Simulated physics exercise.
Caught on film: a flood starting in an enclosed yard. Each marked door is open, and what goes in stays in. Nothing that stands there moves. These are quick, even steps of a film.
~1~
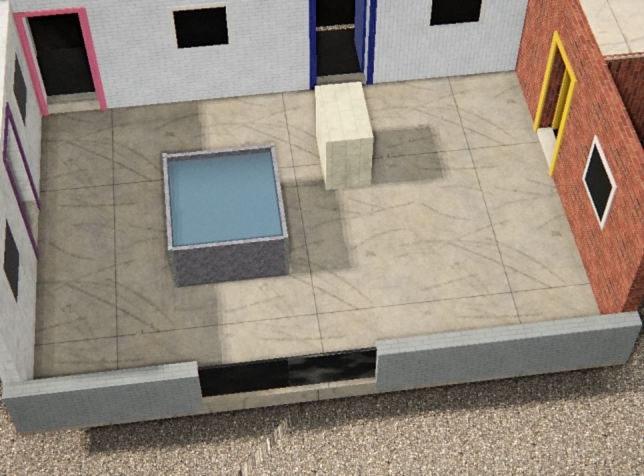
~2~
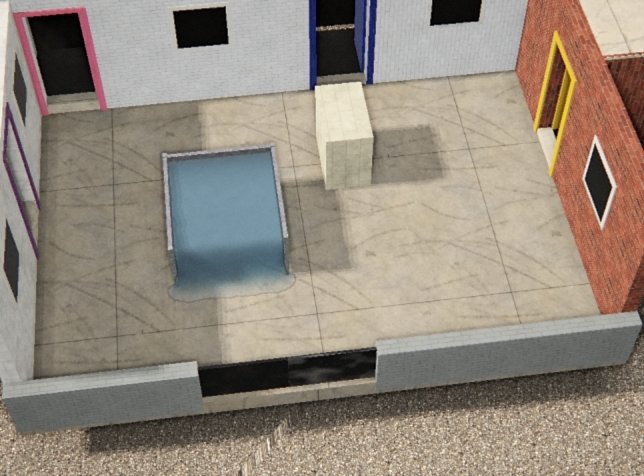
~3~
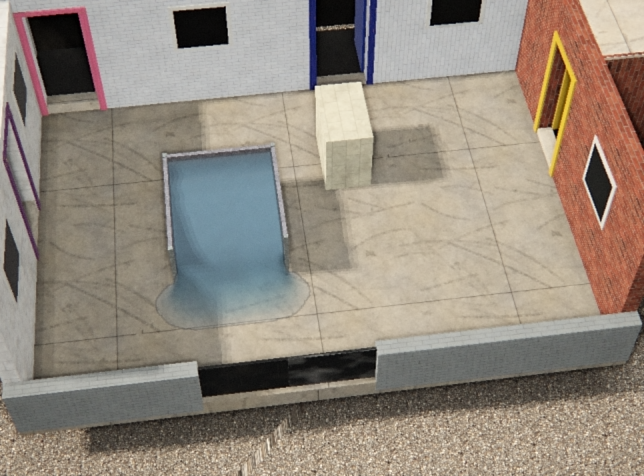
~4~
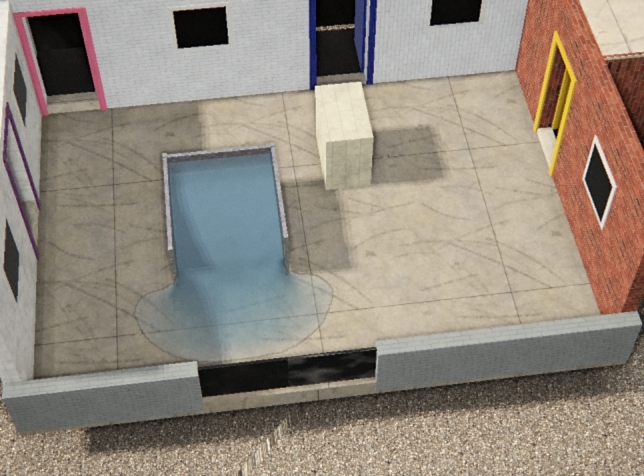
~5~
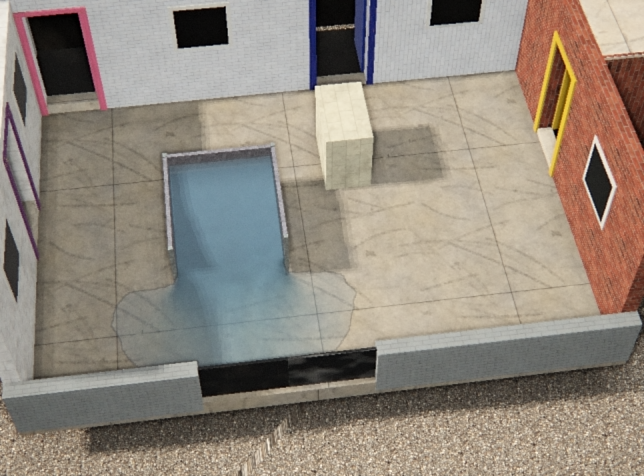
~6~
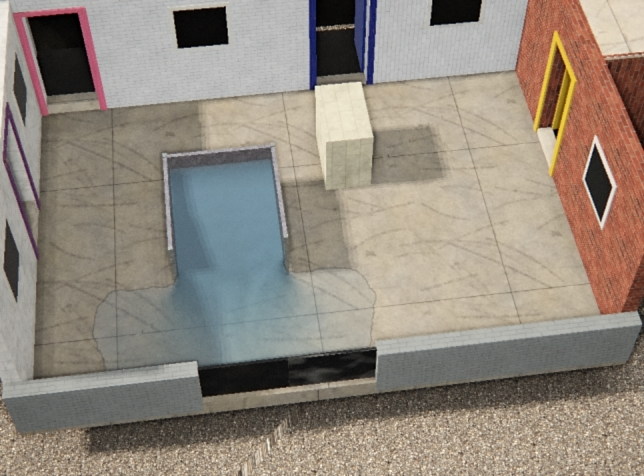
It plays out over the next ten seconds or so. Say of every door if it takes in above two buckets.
The pink door stays under that; the blue door takes more than that; the yellow door stays under that; the purple door stays under that.
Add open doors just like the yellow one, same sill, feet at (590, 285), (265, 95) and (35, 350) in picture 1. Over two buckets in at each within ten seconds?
In turn: Goes over, is under, lets more in.
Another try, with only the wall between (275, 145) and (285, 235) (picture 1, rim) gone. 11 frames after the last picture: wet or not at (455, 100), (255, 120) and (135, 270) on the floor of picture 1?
In that order: Free of water, under water, free of water.
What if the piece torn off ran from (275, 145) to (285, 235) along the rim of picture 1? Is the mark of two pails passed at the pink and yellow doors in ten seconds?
Then: Pink is under; yellow takes more.
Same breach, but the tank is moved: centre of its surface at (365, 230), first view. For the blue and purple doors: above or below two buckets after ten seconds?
The blue one stays under; the purple one holds.
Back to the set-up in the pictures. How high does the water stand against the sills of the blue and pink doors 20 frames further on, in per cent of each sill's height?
Near 0 and 0 in a hundred.
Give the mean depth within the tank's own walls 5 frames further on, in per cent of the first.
Close to 42 %.
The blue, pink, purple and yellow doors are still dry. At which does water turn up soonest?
First comes the purple one.
A moment on, water covers 20 % of the floor; the pink door not reached, the blue door not reached, the yellow door not reached, the purple door not reached.
Next, water covers 30 % of the floor; the pink door not reached, the blue door not reached, the yellow door not reached, the purple door not reached.
Then, water covers 60 % of the floor; the pink door not reached, the blue door not reached, the yellow door wet at the sill, nothing in, the purple door wet at the sill, nothing in.
Later, water covers 80 % of the floor; the pink door wet at the sill, nothing in, the blue door wet at the sill, nothing in, the yellow door wet at the sill, nothing in, the purple door wet at the sill, nothing in.
In the end, water covers 100 % of the floor; the pink door wet at the sill, nothing in, the blue door over two buckets in, the yellow door wet at the sill, nothing in, the purple door wet at the sill, nothing in.
